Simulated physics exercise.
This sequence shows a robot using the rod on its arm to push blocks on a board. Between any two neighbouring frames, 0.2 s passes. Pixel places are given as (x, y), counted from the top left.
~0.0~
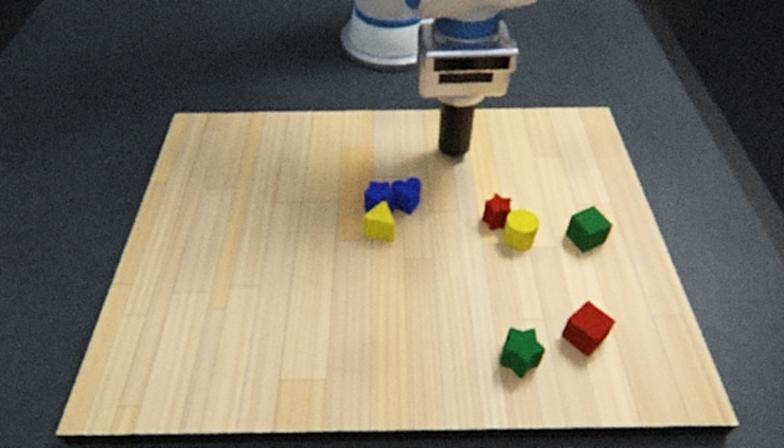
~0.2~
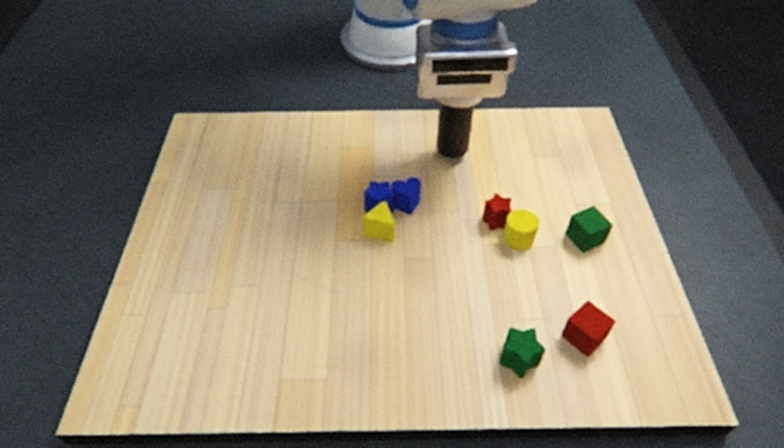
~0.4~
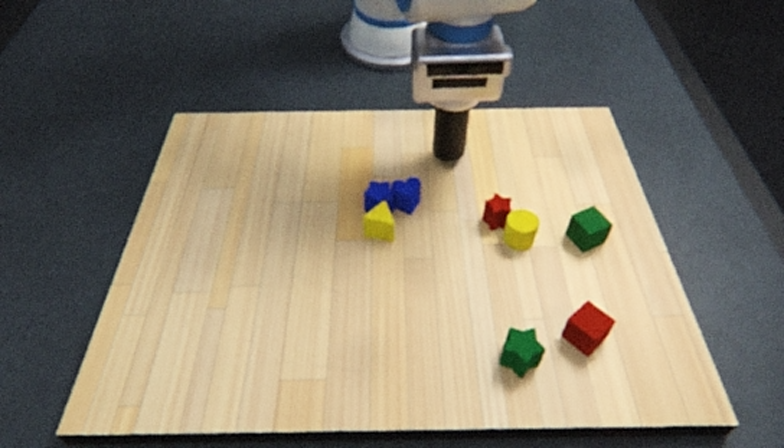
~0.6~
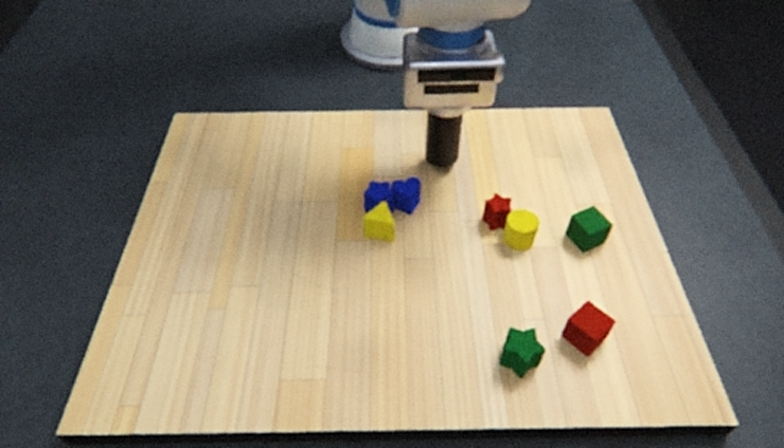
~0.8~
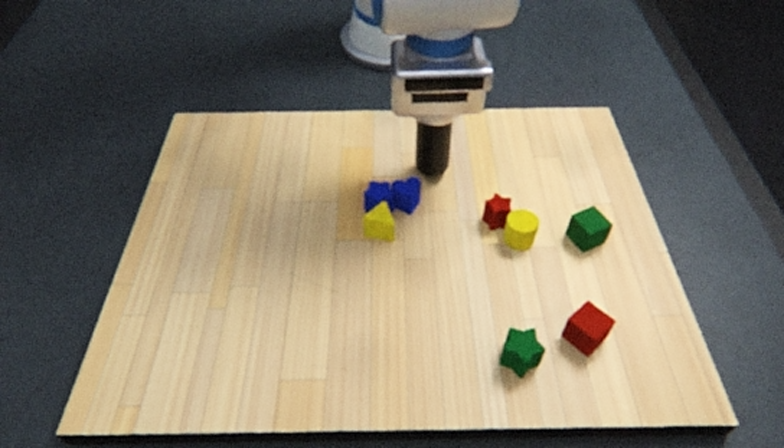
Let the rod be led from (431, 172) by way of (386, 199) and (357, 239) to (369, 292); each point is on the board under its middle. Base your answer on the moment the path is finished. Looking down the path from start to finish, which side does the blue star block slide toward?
The answer is right: Facing from the path's start to its end, that's where the blue star block shifts.
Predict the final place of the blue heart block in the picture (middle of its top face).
Its top middle: (401, 199).
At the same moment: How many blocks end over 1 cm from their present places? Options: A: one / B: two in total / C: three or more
The one that fits is C, three or more.
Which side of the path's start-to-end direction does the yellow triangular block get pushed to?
Shifted left.
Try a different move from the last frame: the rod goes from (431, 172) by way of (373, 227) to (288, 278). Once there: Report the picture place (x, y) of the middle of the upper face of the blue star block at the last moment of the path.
Final place: (332, 203).
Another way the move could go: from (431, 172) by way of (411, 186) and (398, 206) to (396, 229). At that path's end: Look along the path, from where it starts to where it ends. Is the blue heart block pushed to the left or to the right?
Its shift is leftward.
On the path given first. One third of the way, rod (386, 192); blue star block (364, 199), turned 15° clockwise; yellow triangular block (379, 216); blue heart block (402, 197), turned 20° anticlockwise.
Two thirds of the way, rod (356, 232); blue star block (324, 226), turned 75° clockwise; yellow triangular block (384, 226), turned 30° anticlockwise; blue heart block (401, 199), turned 35° anticlockwise.
At the end, rod (368, 285); blue star block (323, 228), turned 85° clockwise; yellow triangular block (388, 229), turned 50° anticlockwise; blue heart block (401, 199), turned 35° anticlockwise.
